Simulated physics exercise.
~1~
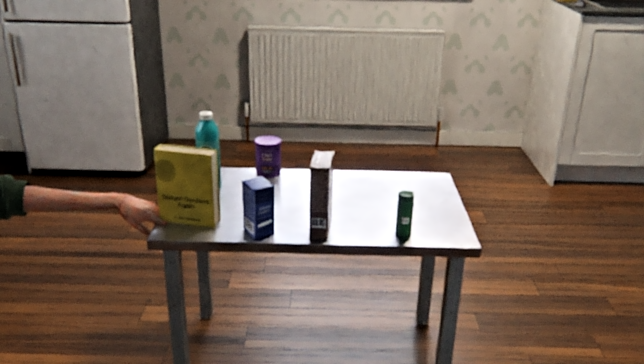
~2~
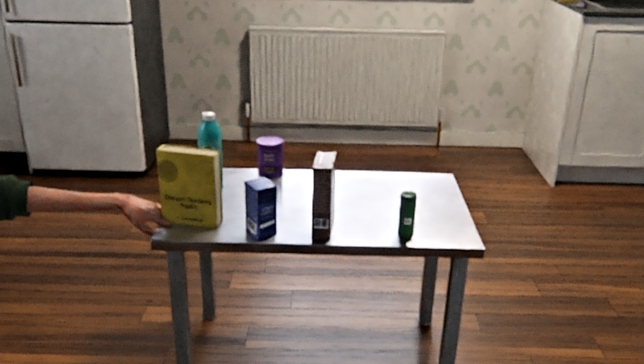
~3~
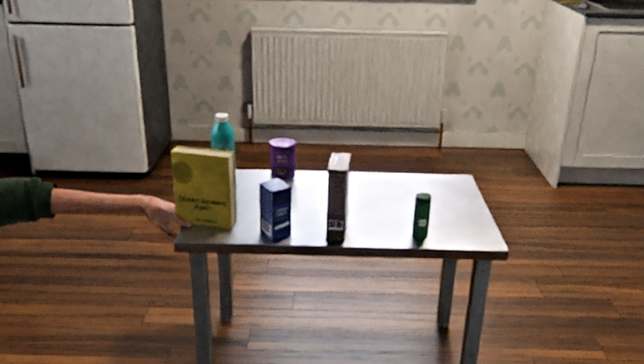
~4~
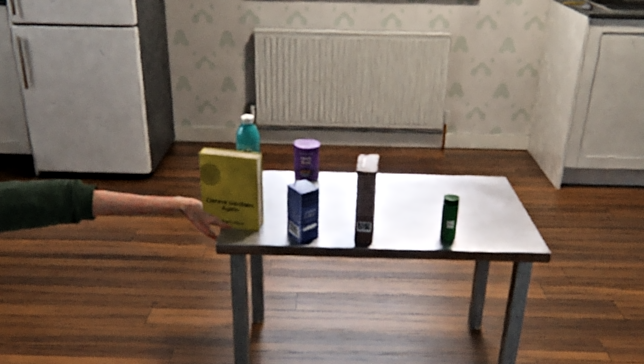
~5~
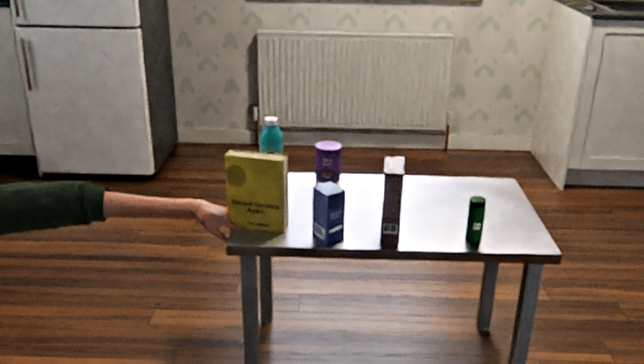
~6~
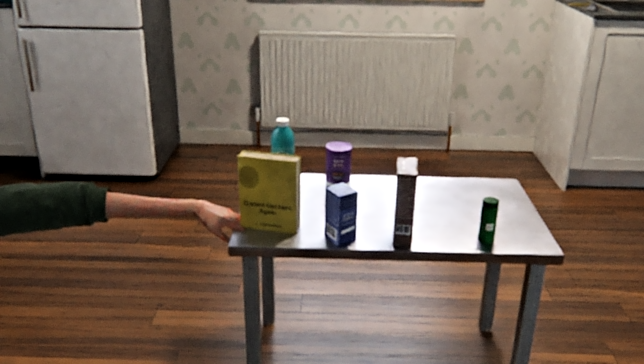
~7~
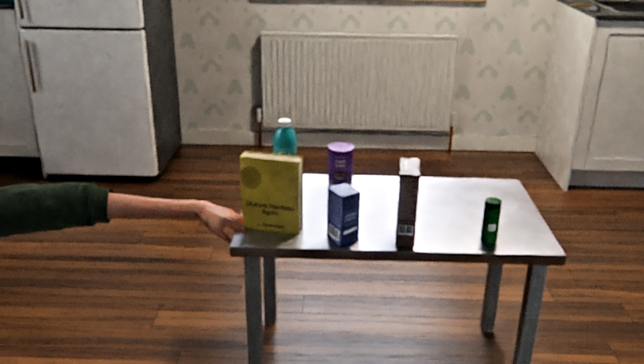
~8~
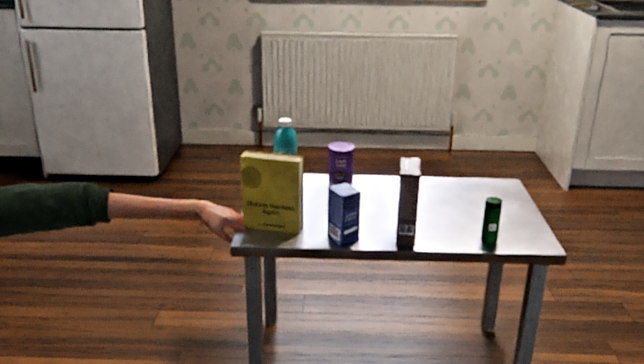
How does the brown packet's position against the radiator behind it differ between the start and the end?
At the start the brown packet stands in front of the left-centre part of the radiator, and by the end it is farther right, in front of the radiator's right-hand part. It is still upright on the table.
